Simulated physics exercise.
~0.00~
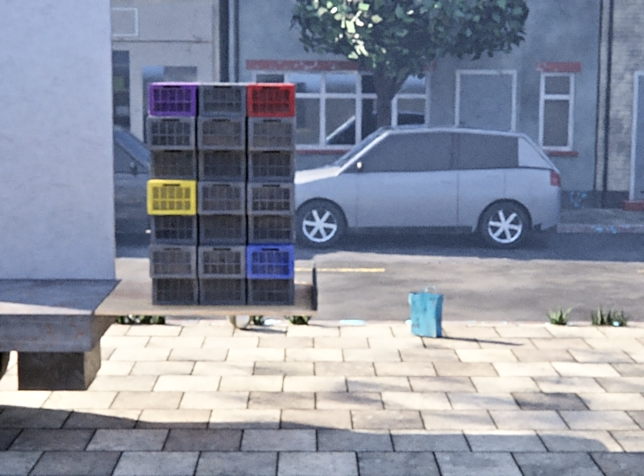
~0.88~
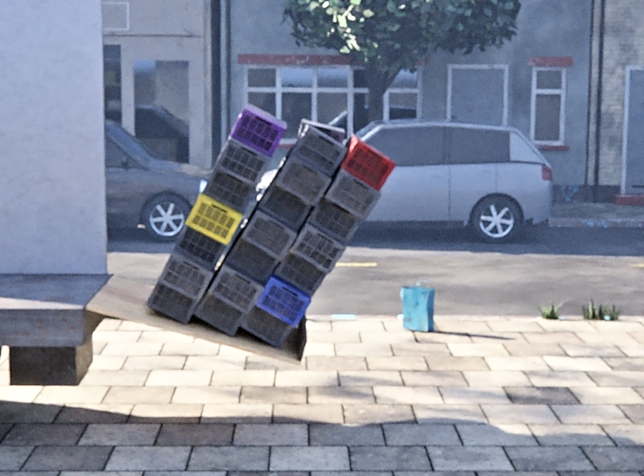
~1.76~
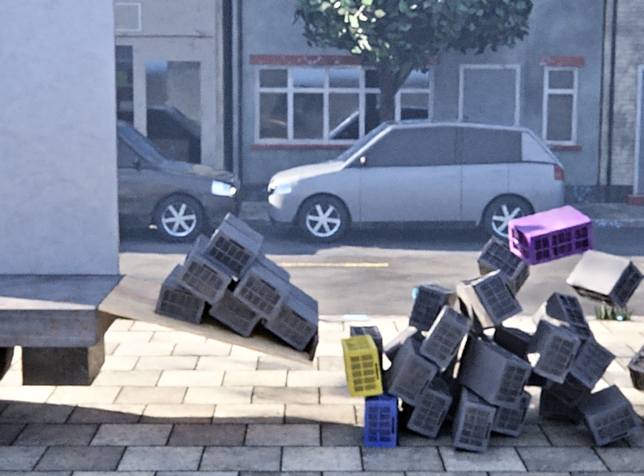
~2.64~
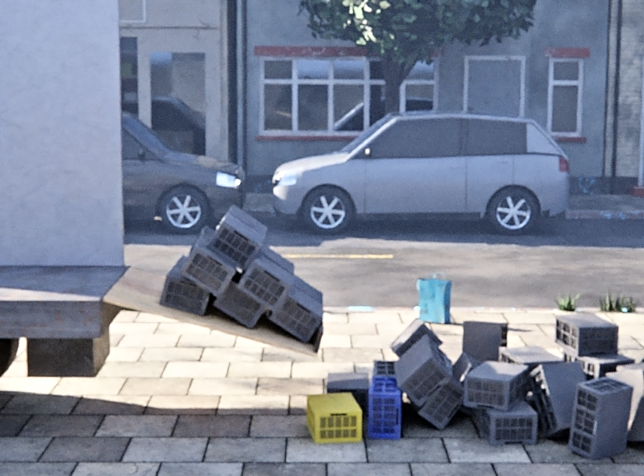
A platform tilts down to the right, toppling most of its stacked crates onto the paving.
